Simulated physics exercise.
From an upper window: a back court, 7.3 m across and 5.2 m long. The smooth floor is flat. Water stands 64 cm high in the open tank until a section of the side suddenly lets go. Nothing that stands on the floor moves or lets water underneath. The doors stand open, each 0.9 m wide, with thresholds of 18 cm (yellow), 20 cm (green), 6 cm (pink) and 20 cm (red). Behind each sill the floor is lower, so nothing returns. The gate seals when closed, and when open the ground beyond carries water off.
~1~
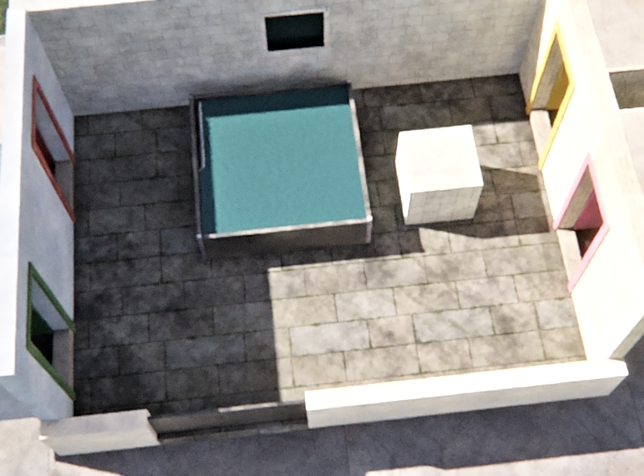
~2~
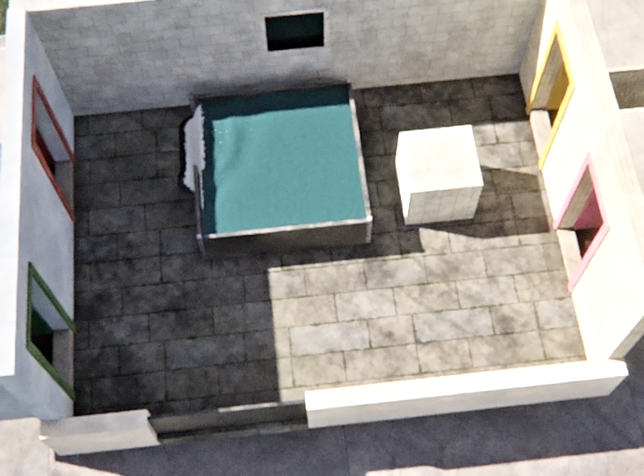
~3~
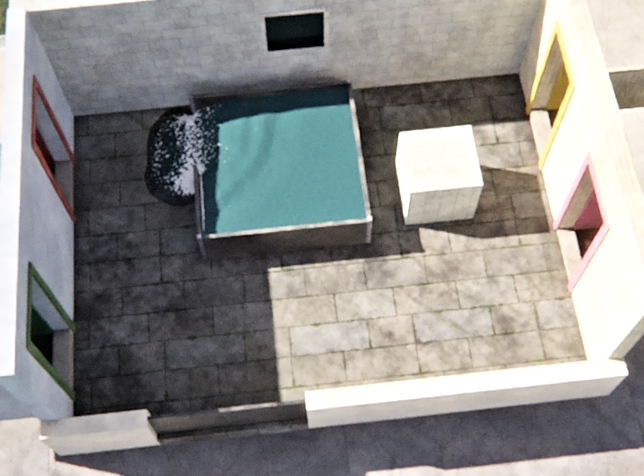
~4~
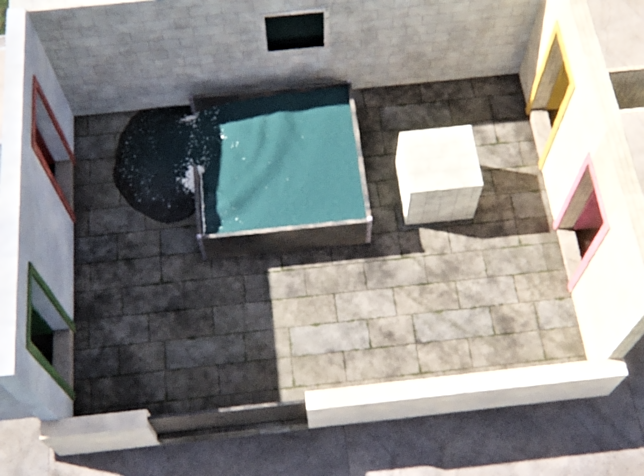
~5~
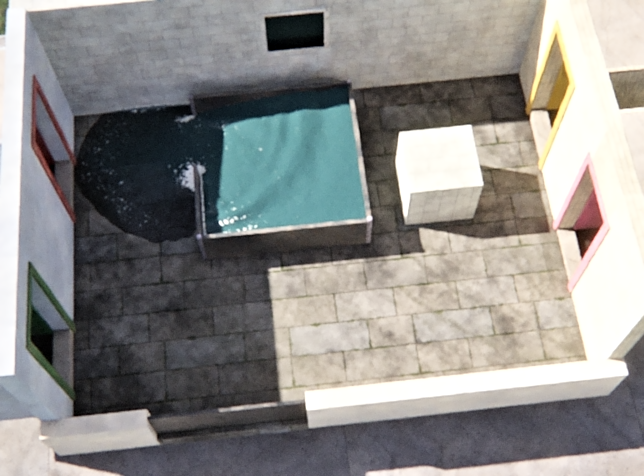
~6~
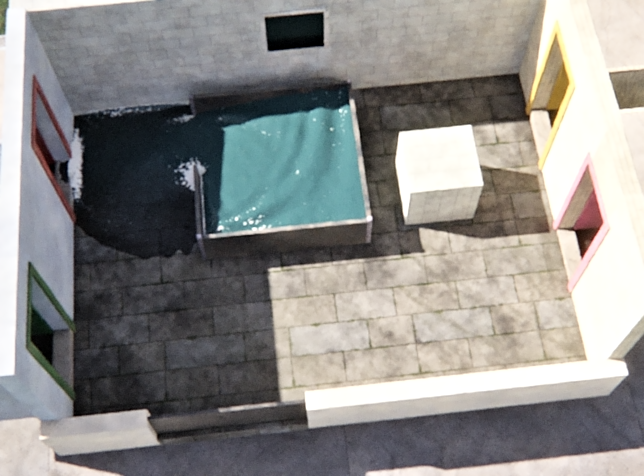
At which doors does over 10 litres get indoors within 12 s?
The water let in: At the yellow door it keeps below the limit; at the green door it stays under the limit; at the pink door it passes the limit; at the red door it exceeds the limit.
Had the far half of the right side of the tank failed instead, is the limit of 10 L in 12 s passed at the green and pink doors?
Then: Green not over, pink past it.
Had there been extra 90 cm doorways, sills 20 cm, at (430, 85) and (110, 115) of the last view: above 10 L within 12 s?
In turn: Under, over.
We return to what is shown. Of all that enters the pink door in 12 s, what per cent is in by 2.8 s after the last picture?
About 0 per cent.
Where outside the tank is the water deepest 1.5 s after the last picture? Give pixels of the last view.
Around (75, 123).
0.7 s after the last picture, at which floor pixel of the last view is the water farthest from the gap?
Near (74, 311).
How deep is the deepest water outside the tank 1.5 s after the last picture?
Roughly 49 cm.
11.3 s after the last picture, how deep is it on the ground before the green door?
Roughly 11.5 cm deep.
Then, 0.7 s after the last picture water covers 15 % of the floor and is deepest (56 cm) near (75, 123); yellow door not reached, green door not reached, pink door not reached, red door 35 cm at the sill, 26 L in.
Then, 1.5 s after the last picture water covers 20 % of the floor and is deepest (49 cm) near (75, 123); yellow door not reached, green door 5 cm at the sill, 0 L in, pink door not reached, red door 39 cm at the sill, 97 L in.
Then, 2.8 s after the last picture water covers 40 % of the floor and is deepest (33 cm) near (74, 419); yellow door not reached, green door 8 cm at the sill, 0 L in, pink door not reached, red door 31 cm at the sill, 183 L in.
Then, 6.3 s after the last picture water covers 90 % of the floor and is deepest (21 cm) near (74, 432); yellow door 6 cm at the sill, 0 L in, green door 15 cm at the sill, 2 L in, pink door 12 cm at the sill, 5 L in, red door 17 cm at the sill, 224 L in.
Then, 11.3 s after the last picture water covers 100 % of the floor and is deepest (16 cm) near (359, 144); yellow door 11 cm at the sill, 0 L in, green door 11 cm at the sill, 2 L in, pink door 12 cm at the sill, 133 L in, red door 9 cm at the sill, 225 L in.
